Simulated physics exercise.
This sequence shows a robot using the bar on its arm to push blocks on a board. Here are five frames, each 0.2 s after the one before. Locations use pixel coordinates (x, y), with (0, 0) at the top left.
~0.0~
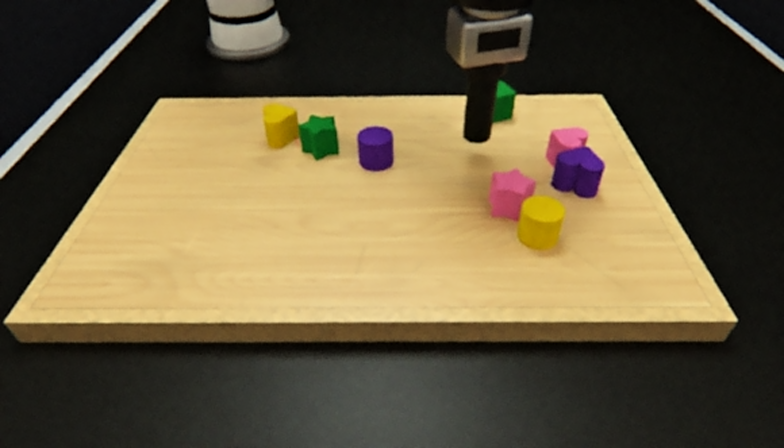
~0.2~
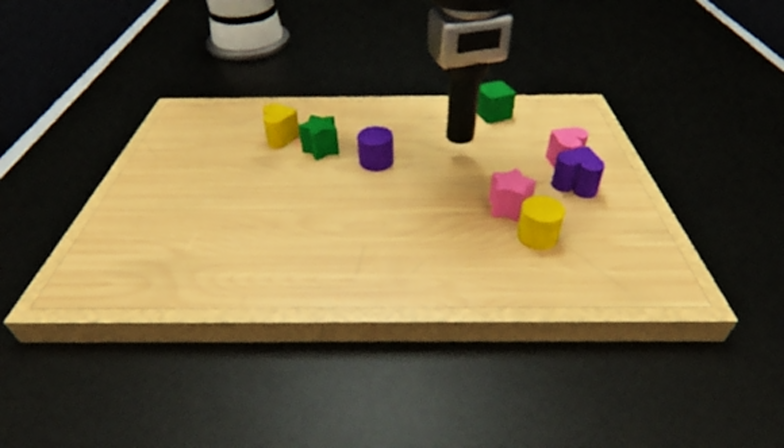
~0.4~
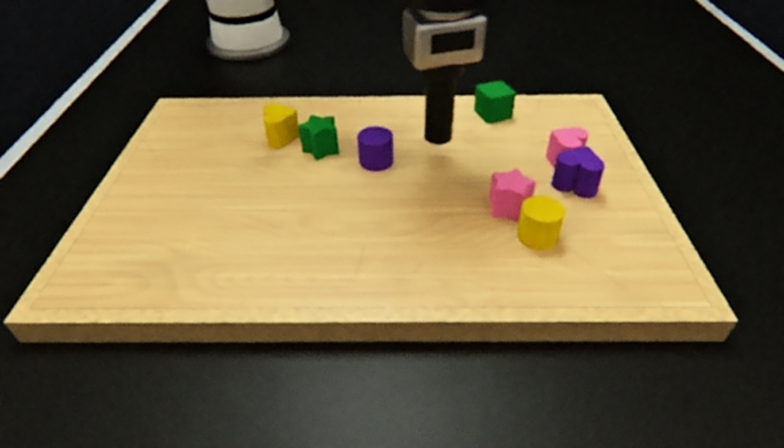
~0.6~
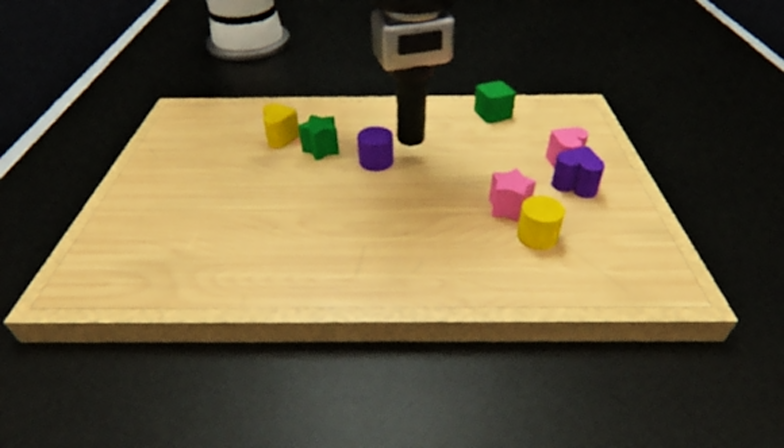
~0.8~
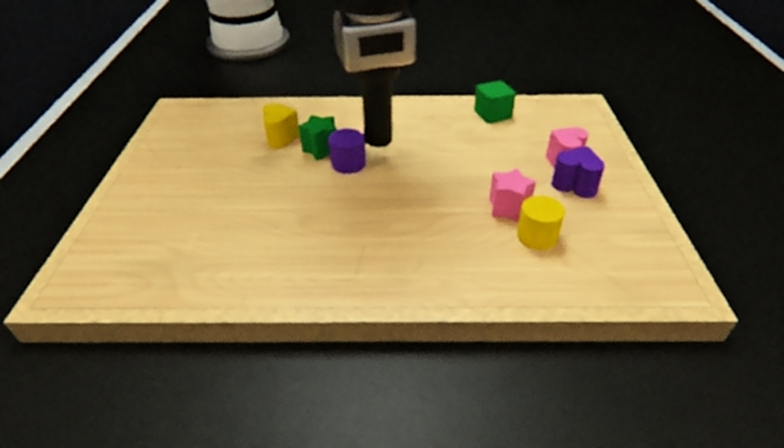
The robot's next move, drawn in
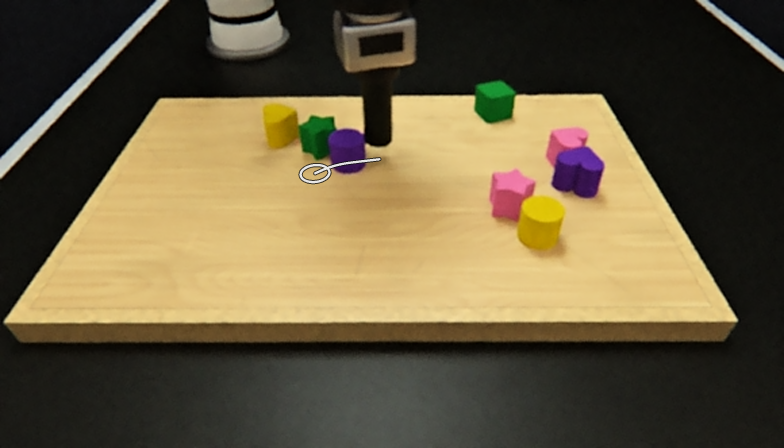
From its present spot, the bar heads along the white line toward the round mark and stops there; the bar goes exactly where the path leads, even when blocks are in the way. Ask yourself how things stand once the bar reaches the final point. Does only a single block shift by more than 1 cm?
Short answer: Yes.
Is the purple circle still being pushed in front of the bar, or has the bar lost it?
That block remains ahead.
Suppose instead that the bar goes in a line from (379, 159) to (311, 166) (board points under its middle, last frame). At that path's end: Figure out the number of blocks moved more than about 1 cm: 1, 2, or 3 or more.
Two get moved.
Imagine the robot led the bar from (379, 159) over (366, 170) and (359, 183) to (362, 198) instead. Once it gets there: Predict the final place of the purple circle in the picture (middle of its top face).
At (329, 143).
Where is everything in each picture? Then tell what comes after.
The first picture shows bar's lower end (477, 136); yellow heart block (277, 112); green star block (319, 123); purple circle (375, 135).
The second picture shows bar (460, 137); blocks still.
The third picture shows bar (438, 138); blocks still.
The fourth picture shows bar (411, 139); blocks still.
The fifth picture shows bar (379, 140); yellow heart block (277, 112); green star block (319, 123); purple circle (347, 137).
Drawn move, from (379, 159) by way of (346, 163) to (315, 173).
What follows on the original path. Halfway along, bar (343, 144); green star block (316, 123), turned 15° clockwise; purple circle (310, 143).
At the end, bar (312, 154); yellow heart block still; green star block (316, 123), turned 15° clockwise; purple circle (278, 150).
